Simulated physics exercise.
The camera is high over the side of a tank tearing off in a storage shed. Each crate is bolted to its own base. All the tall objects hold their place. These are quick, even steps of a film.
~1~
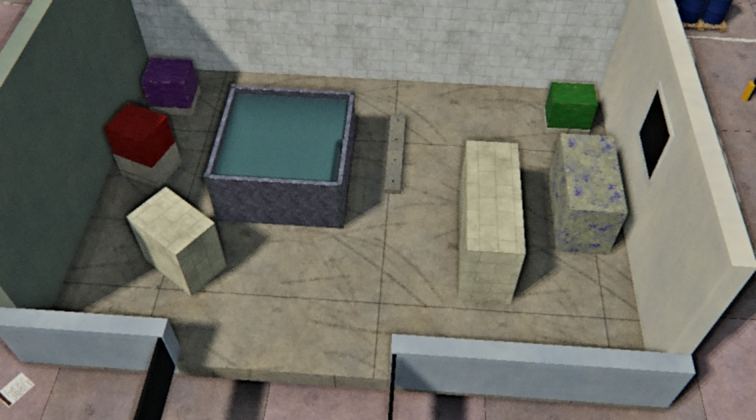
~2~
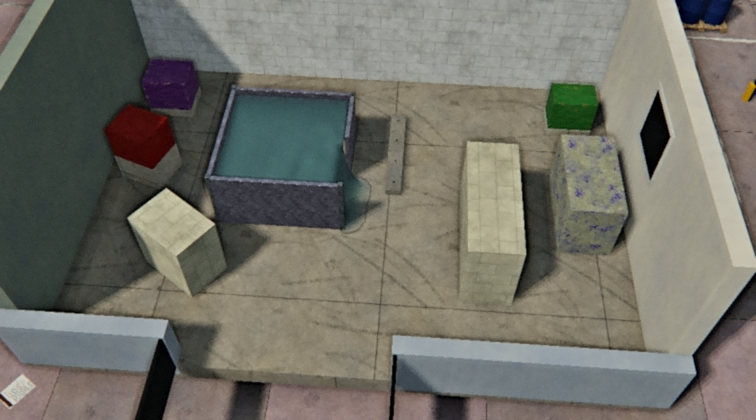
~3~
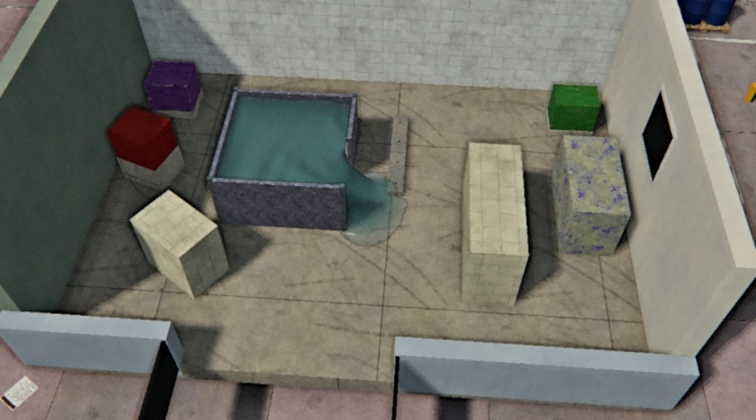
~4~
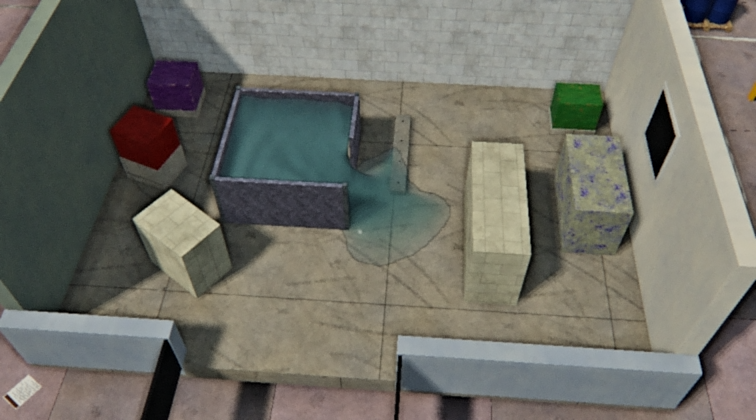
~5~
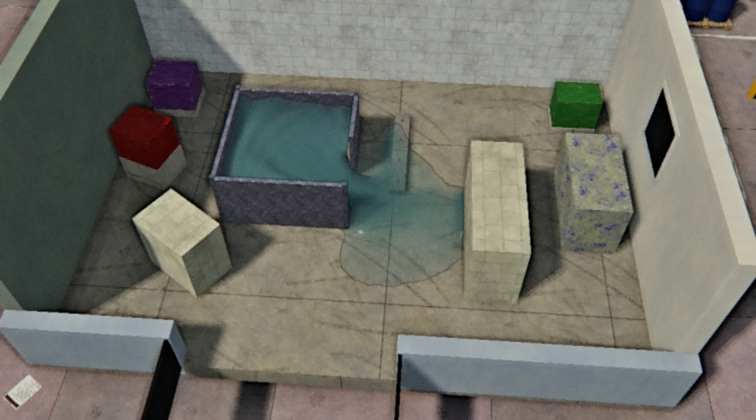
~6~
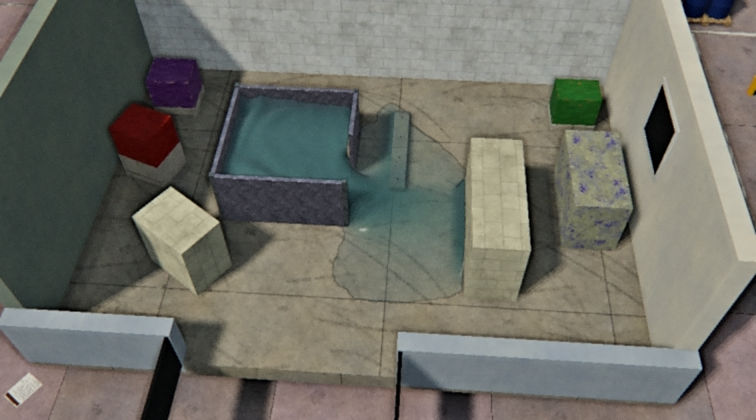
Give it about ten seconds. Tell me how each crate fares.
The red crate keeps dry; the green crate is soaked; the purple crate keeps dry.
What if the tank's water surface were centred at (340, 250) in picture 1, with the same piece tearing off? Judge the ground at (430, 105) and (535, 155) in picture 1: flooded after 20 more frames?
As listed: Wet, covered.
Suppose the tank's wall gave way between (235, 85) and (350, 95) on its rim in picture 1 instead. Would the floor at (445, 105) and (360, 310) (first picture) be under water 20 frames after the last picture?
As listed: Flooded, not flooded.
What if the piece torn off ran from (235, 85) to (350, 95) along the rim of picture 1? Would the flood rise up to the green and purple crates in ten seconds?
Then: The green crate takes water; the purple crate takes water.
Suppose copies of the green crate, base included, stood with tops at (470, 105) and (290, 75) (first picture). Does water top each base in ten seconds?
As listed: Is wetted, remains dry.
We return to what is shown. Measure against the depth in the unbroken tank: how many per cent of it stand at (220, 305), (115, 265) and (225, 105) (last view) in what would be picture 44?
Roughly 4, 2 and 4 per cent, in turn.
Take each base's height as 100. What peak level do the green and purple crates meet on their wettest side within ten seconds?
Roughly 170 per cent, then 60 per cent.
A moment on, water covers 25 % of the floor; the red crate not reached, the green crate water round its plinth, the purple crate not reached.
Next, water covers 45 % of the floor; the red crate not reached, the green crate water round its plinth, the purple crate not reached.
Then, water covers 60 % of the floor; the red crate not reached, the green crate water round its plinth, the purple crate not reached.
Later, water covers 80 % of the floor; the red crate not reached, the green crate water round its plinth, the purple crate water round its plinth.
In the end, water covers 100 % of the floor; the red crate stayed above the water, the green crate was topped, the purple crate stayed above the water.
